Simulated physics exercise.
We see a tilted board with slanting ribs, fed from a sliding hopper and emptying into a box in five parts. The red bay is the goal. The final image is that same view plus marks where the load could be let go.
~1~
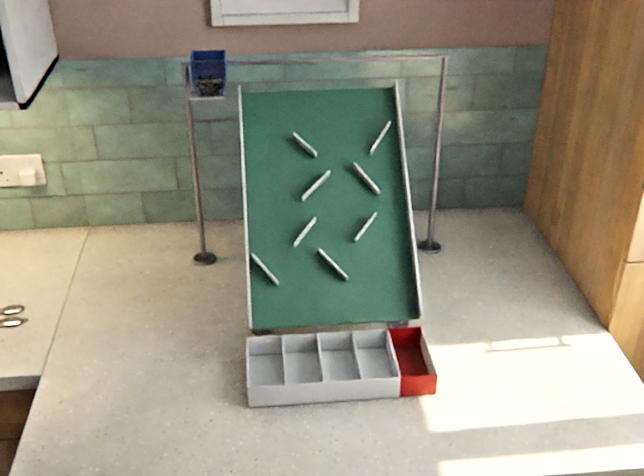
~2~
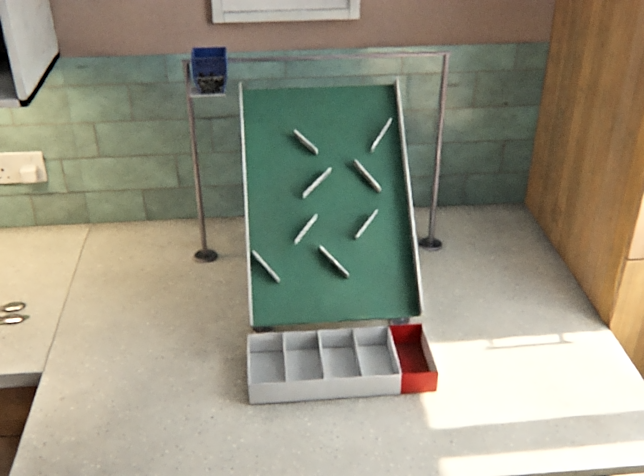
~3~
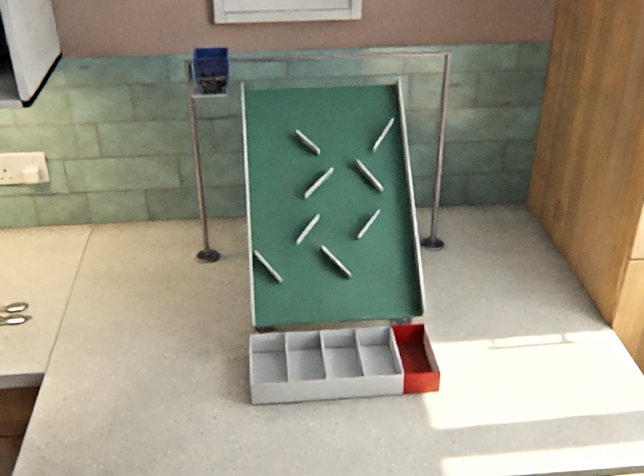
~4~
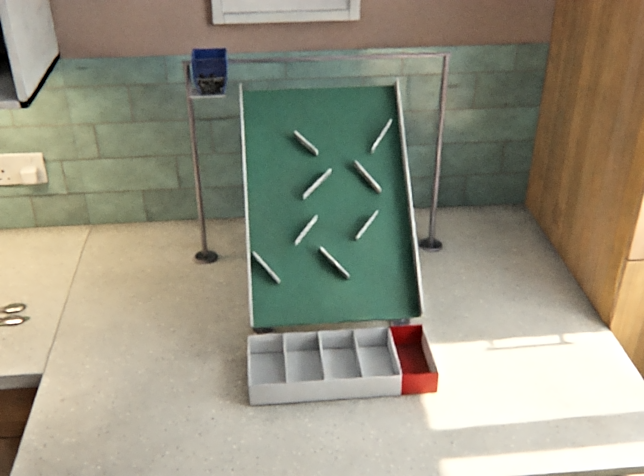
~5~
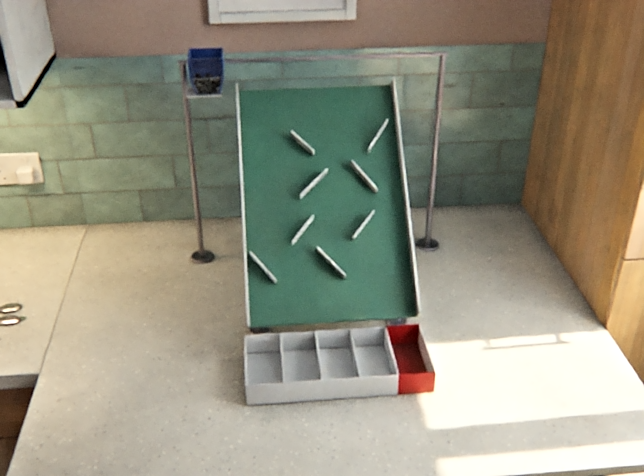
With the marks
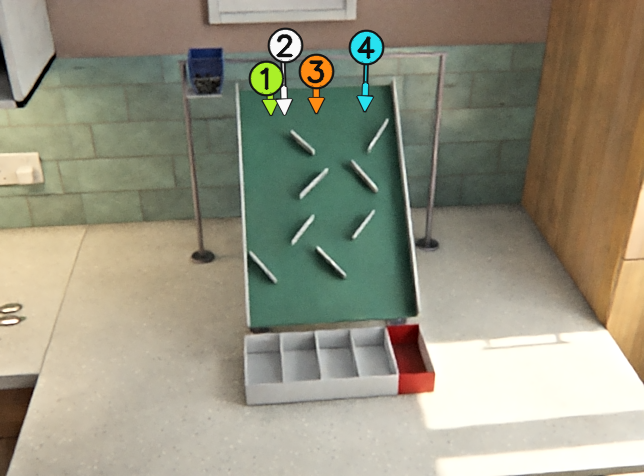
In the video, a blue hopper sits on a rail at the upper left of a tilted green board with slanting ribs, above a five-part box with a red right-hand bay; only the view shifts slightly.
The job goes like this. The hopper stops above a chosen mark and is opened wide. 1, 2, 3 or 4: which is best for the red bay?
Go for 4.
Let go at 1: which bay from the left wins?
The second.
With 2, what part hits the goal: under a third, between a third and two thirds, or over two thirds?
Mark 2 gives under a third.
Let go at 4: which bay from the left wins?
It is the fifth one.
On the marked copy, mark 1 meets the board at (270, 109); mark 2 meets the board at (284, 109); mark 3 meets the board at (316, 107); mark 4 meets the board at (364, 105).
Choosing 1, none in the red bay, nearly all in other bays.
Choosing 2, none in the red bay, nearly all in other bays.
Choosing 3, a small part in the red bay, most in other bays, a stray few held on the board.
Choosing 4, most in the red bay, about a quarter in other bays.
